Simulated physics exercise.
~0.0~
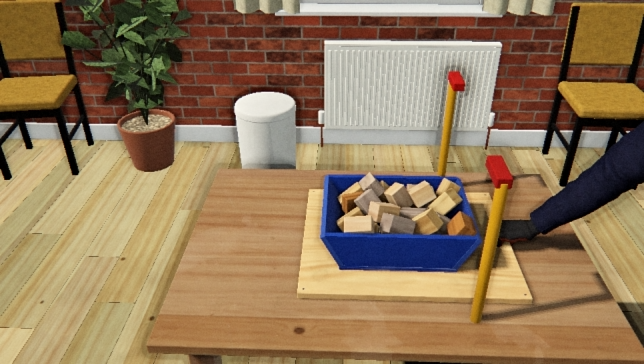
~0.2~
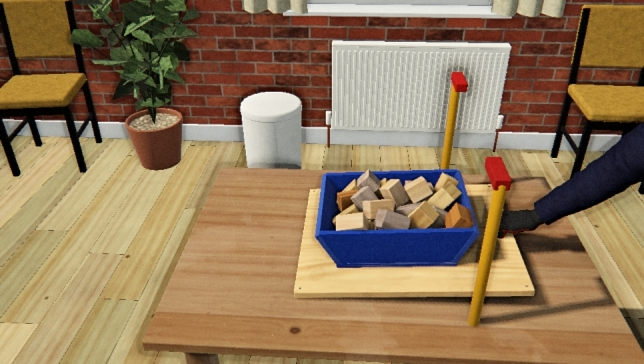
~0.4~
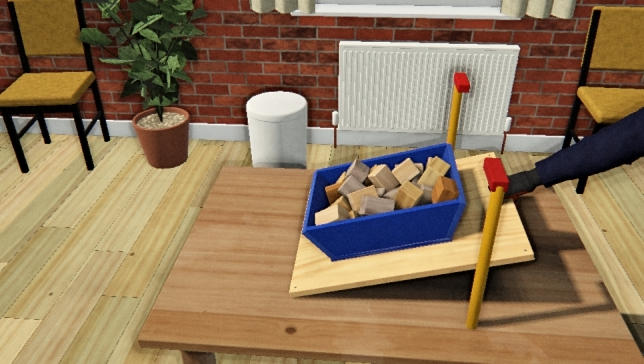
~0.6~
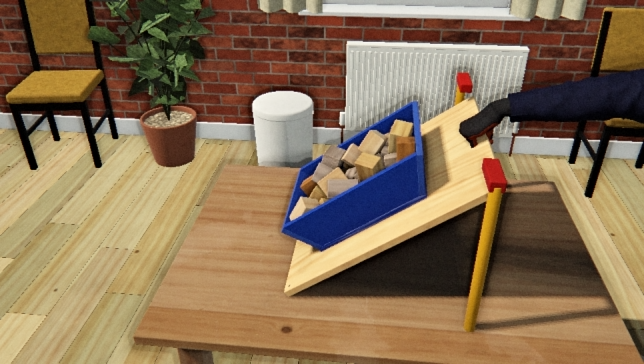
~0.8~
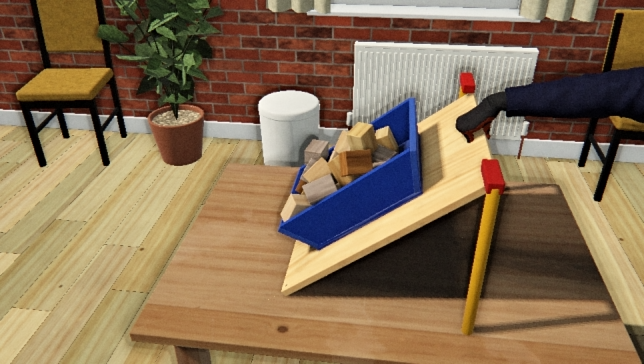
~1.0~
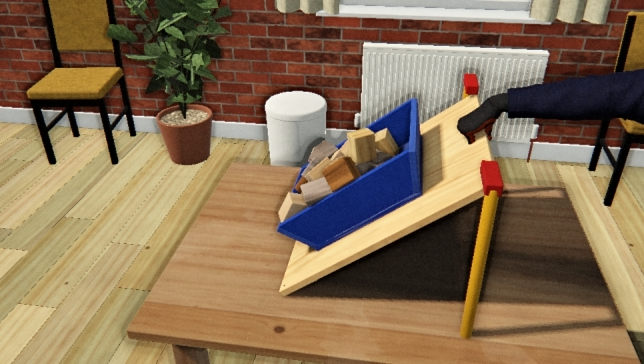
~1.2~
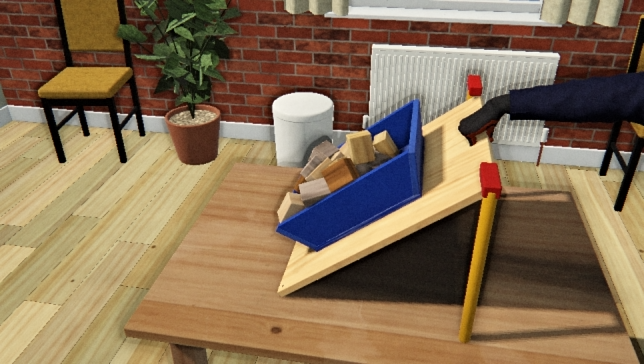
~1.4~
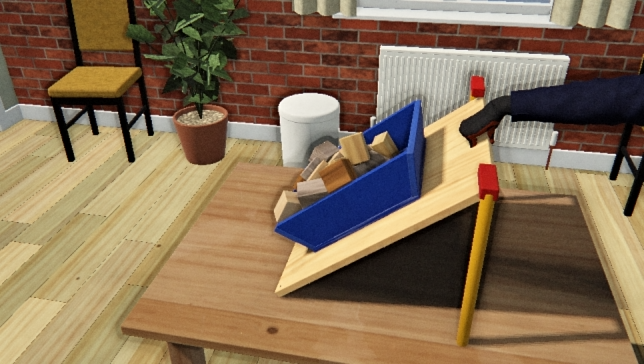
A gloved hand swung up the right end of a board on a table, tilting the blue crate of loose wooden blocks steeply to the left until the board stopped at the red-topped posts, where it was held with the blocks still inside.
